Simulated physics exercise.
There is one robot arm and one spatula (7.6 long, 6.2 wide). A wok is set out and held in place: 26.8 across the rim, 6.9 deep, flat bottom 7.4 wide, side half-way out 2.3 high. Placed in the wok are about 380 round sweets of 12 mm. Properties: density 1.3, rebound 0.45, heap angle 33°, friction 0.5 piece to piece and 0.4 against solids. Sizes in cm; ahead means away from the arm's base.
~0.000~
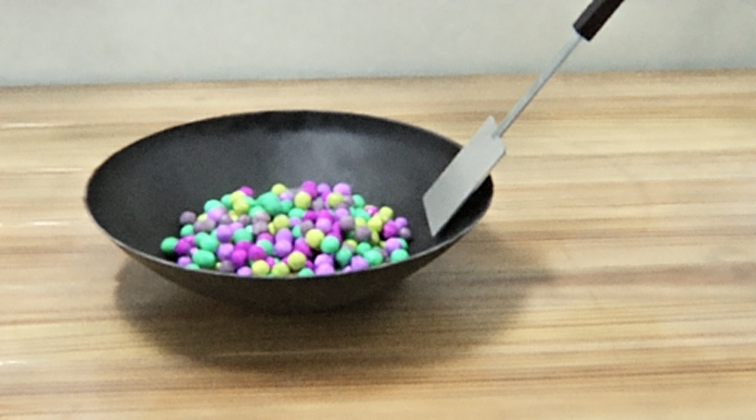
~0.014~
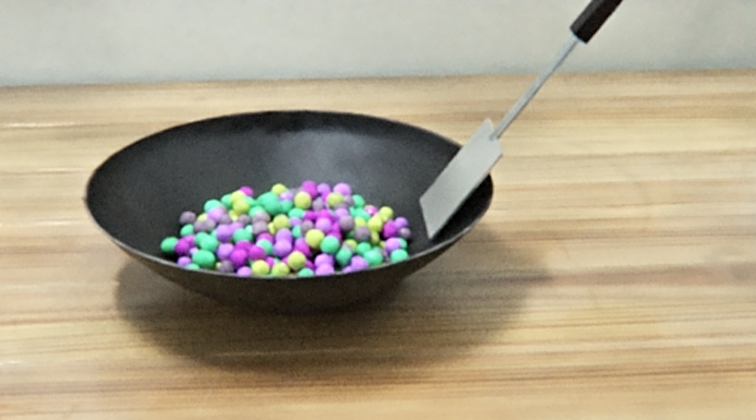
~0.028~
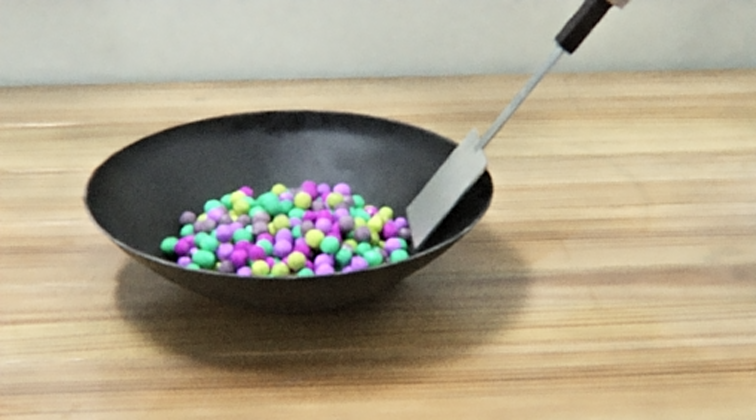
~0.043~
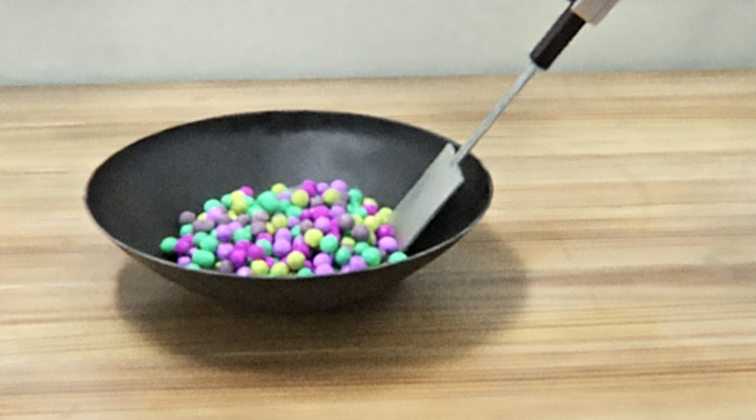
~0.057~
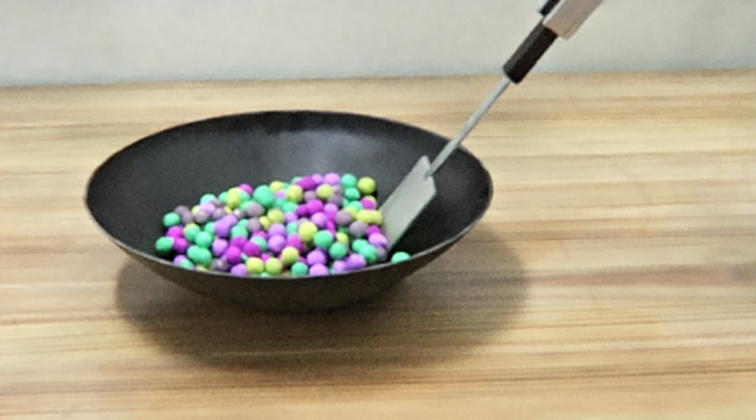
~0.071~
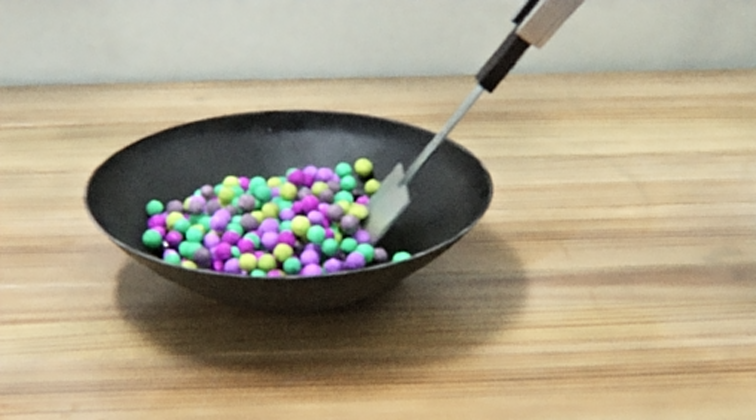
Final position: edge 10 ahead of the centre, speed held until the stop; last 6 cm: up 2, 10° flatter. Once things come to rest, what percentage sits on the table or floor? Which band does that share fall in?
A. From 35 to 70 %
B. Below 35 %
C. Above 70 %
Option A: From 35 to 70 %.
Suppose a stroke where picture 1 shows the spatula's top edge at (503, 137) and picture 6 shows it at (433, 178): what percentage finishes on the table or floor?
It comes to something like 40 %, give or take.
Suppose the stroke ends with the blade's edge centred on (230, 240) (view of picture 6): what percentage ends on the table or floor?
5 %.
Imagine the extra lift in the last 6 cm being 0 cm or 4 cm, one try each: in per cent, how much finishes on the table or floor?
Result, in order: Approx. 45 % and 45 %.
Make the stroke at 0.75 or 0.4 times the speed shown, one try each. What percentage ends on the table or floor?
Some 40 per cent, then some 20 per cent, on the table or floor.
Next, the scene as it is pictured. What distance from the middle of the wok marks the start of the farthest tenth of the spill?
Roughly 70 cm.
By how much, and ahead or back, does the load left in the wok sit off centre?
Forward offset: Roughly 2.5 cm.
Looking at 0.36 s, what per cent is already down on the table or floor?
I'd say close to 15 in a hundred.
By 0.11 s, sloping 53°, highest piece 7 above the table; 383 in the wok.
By 0.14 s, sloping 50°, highest piece 8 above the table; 383 in the wok.
By 0.36 s, sloping 43°, highest piece 20 above the table; 211 in the wok, 50 on the table or floor, 122 on the blade or in flight.
By 1.41 s, sloping 43°, highest piece 4 above the table; 209 in the wok, 174 on the table or floor.
Final count, 209 in the wok, 174 on the table or floor. That is 45 % on the table or floor.
